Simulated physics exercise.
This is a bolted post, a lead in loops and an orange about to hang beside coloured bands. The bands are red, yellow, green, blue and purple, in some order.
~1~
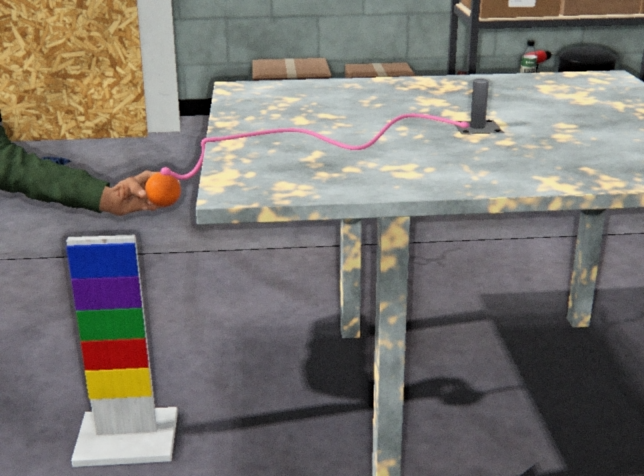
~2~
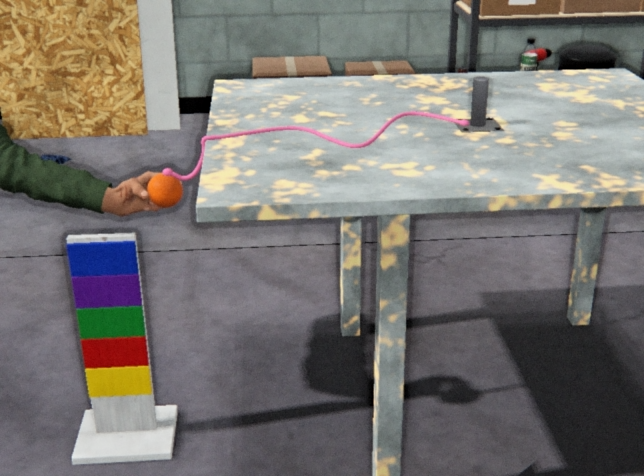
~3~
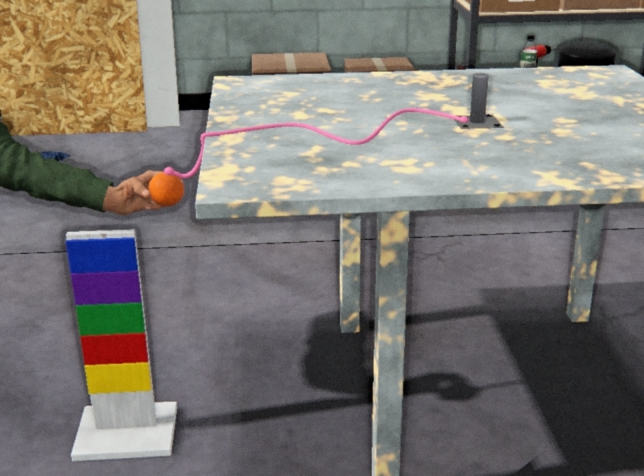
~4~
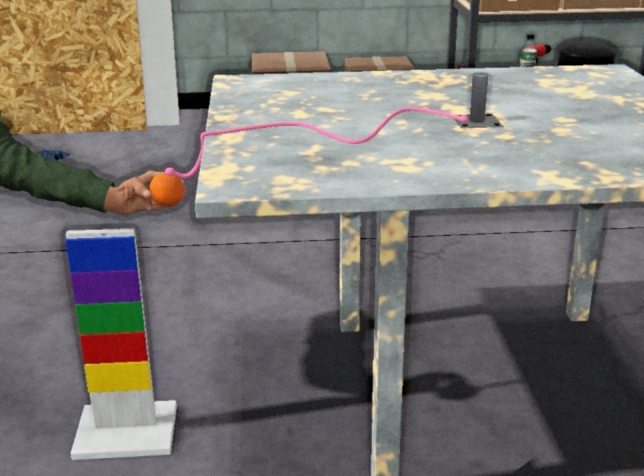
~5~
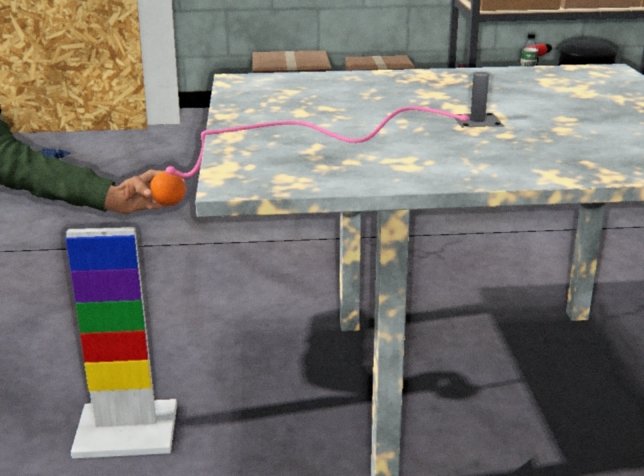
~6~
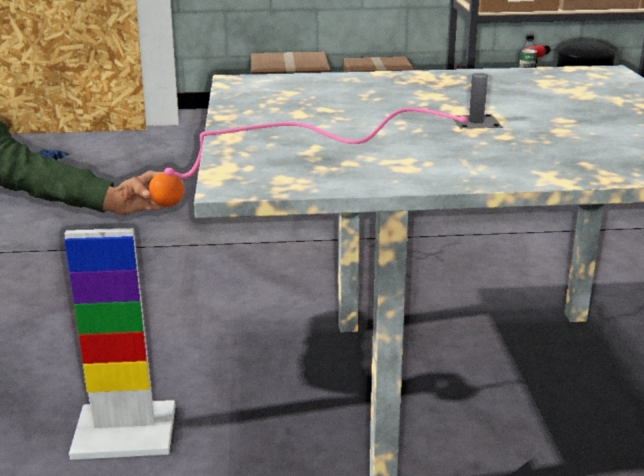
Hand holding an orange ball tied to a pink cord beside a speckled table and colour-banded post, barely moving throughout.
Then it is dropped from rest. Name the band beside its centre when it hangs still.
At green.
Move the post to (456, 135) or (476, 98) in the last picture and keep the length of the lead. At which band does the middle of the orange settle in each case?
One after the other, red; purple.
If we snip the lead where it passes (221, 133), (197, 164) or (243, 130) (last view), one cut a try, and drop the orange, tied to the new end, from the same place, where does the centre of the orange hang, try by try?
About (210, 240), (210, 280) and (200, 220).
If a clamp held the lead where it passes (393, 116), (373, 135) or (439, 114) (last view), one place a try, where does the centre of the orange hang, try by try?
The places are (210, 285), (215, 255) and (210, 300).
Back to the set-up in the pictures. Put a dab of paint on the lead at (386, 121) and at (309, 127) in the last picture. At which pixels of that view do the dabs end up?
At (355, 127), then (207, 136).
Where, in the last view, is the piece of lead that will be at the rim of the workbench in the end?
The one at (304, 126).
Early on, orange near (189, 309); level with green.
Midway, orange near (241, 301); level with green.
Near the end, orange near (205, 310); level with green.
Finally, orange near (212, 310); level with green. Its centre hangs level with the green band.
